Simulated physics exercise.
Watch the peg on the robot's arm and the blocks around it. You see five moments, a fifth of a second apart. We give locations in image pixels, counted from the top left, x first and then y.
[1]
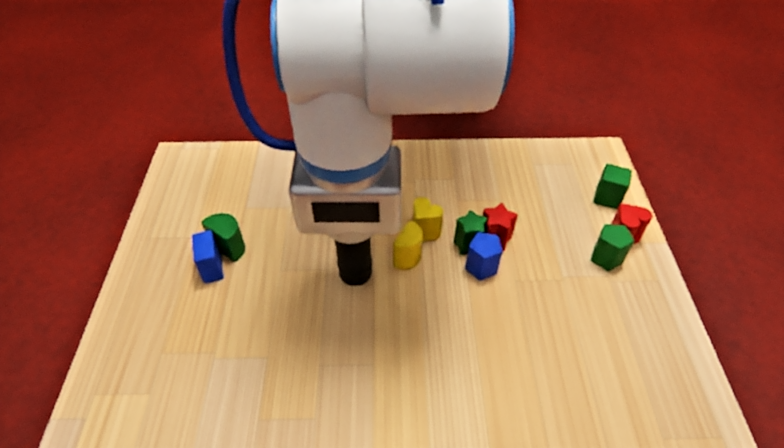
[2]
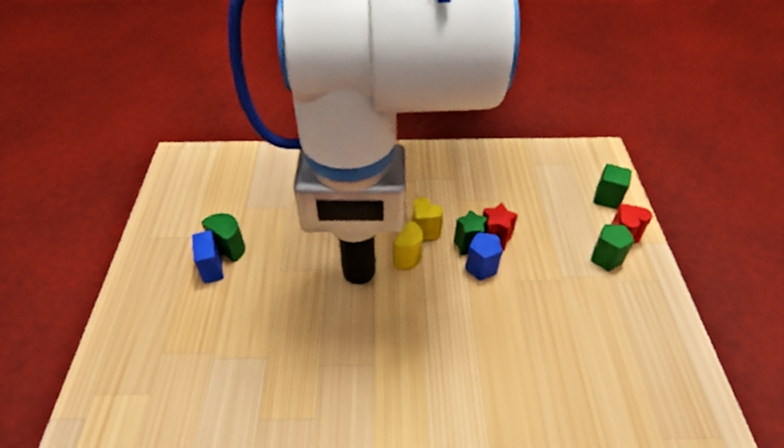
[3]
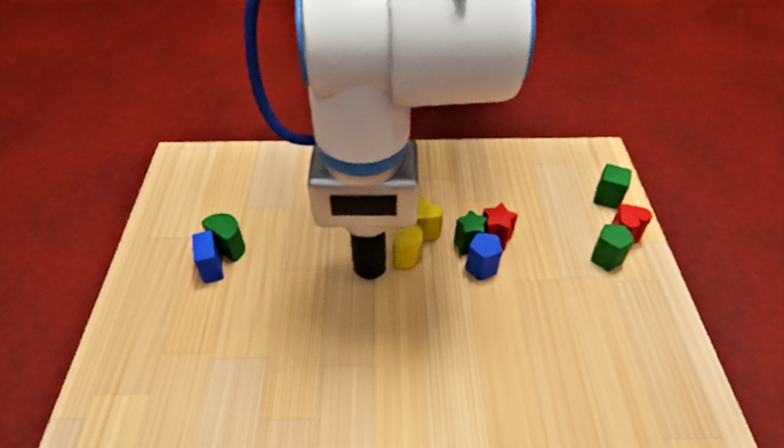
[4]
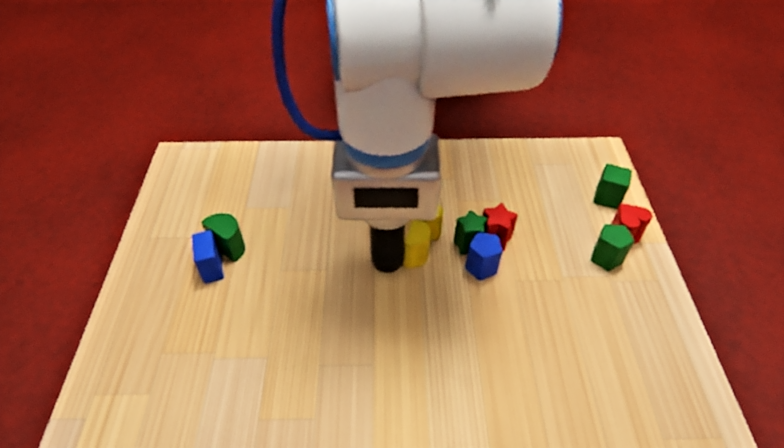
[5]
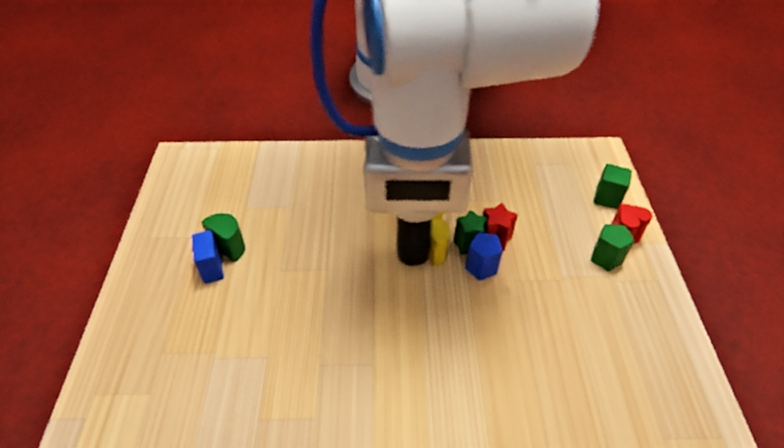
A pale wooden table on a red floor is seen from above and in front, the view staying fixed. A white robot arm holds a black peg near the middle, with two yellow blocks beside it, green, red and blue blocks to the right and far right, and a blue and a green block at left. The arm slides the peg rightward, pushing the yellow blocks toward the central cluster.
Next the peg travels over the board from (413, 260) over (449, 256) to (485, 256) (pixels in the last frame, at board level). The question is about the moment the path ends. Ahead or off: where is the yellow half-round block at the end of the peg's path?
In the end it is beside or behind the peg.
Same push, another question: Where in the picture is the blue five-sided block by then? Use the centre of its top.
At the end it should sit near (515, 251).
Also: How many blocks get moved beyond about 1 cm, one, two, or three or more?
In total, three or more blocks get moved by over 1 cm.
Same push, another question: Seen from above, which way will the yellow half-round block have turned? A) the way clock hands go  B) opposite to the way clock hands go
My answer is option B.
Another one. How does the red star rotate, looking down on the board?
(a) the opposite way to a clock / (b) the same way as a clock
(b)
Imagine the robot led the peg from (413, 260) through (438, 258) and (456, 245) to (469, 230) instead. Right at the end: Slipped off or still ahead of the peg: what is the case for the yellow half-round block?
In front, I predict.
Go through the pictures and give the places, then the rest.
In the first frame, peg tip (356, 273); block tops, yellow half-round block (410, 235); green star (473, 222); blue five-sided block (486, 244); red star (500, 215).
In the second frame, peg (359, 272); blocks unchanged.
In the third frame, peg (370, 267); blocks unchanged.
In the fourth frame, peg (387, 261); yellow half-round block (418, 232).
In the fifth frame, peg (413, 254); yellow half-round block (437, 228); green star (473, 222); blue five-sided block (486, 244); red star (500, 215).
What follows on the original path. Halfway along, peg (450, 250); yellow half-round block (467, 218), turned 20° anticlockwise; green star (492, 215); red star (518, 212).
At the end, peg (487, 249); yellow half-round block (482, 212), turned 55° anticlockwise; green star (507, 204); blue five-sided block (515, 251), turned 25° clockwise; red star (534, 205), turned 25° clockwise.
